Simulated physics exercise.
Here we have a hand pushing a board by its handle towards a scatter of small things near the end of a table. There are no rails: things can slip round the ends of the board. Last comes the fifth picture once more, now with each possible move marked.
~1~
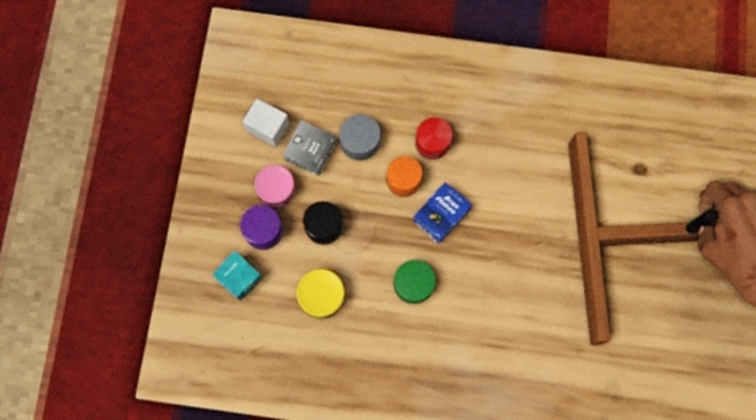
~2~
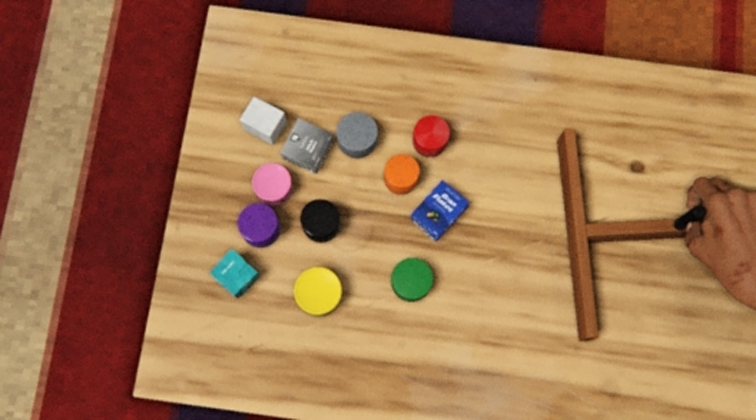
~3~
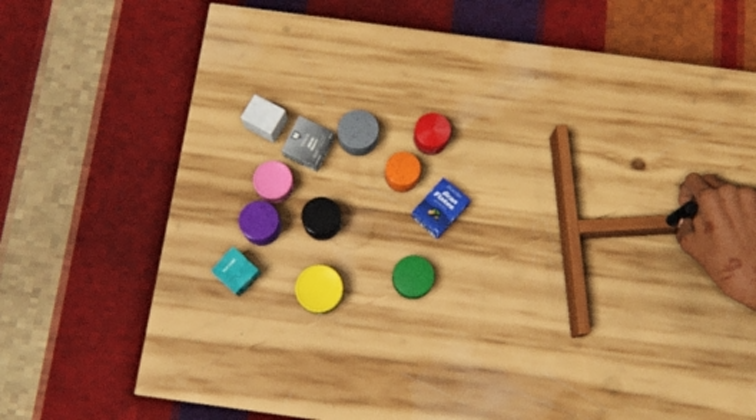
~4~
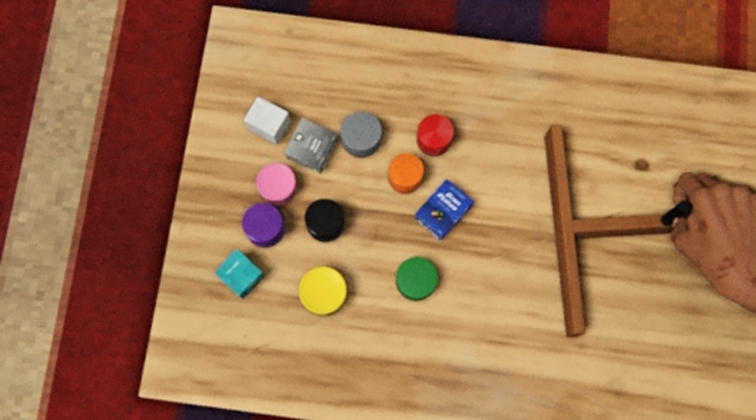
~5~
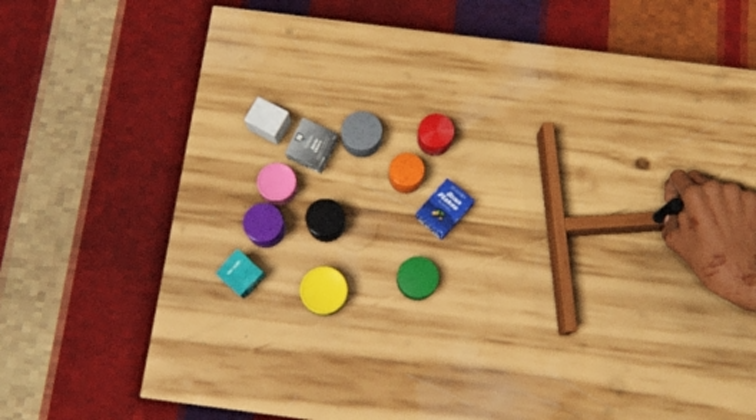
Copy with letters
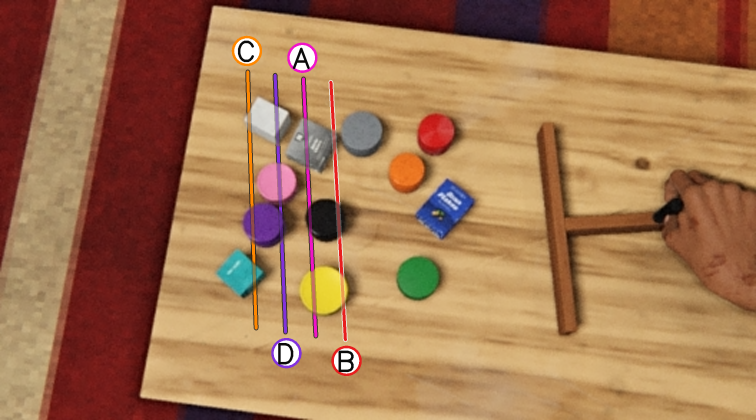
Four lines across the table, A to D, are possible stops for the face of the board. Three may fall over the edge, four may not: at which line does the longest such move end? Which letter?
As far as mark C.
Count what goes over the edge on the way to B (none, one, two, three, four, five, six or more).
In all, none.
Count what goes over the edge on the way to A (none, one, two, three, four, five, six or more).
In all, none.
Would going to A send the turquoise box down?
By then, no.
On the marked copy, A at (309, 203); B at (338, 206); C at (252, 195); D at (280, 199).
Taking C. A third of the way, board (449, 210); red tin (416, 136); blue box (411, 219).
Two thirds of the way, board (338, 196); white block (242, 117); purple pot (239, 229).
When it is over, board (252, 185); purple pot over the edge; white block (191, 109); one fallen.
As for the rest, A is within the limit but short; B is within the limit but short; D is within the limit but short.
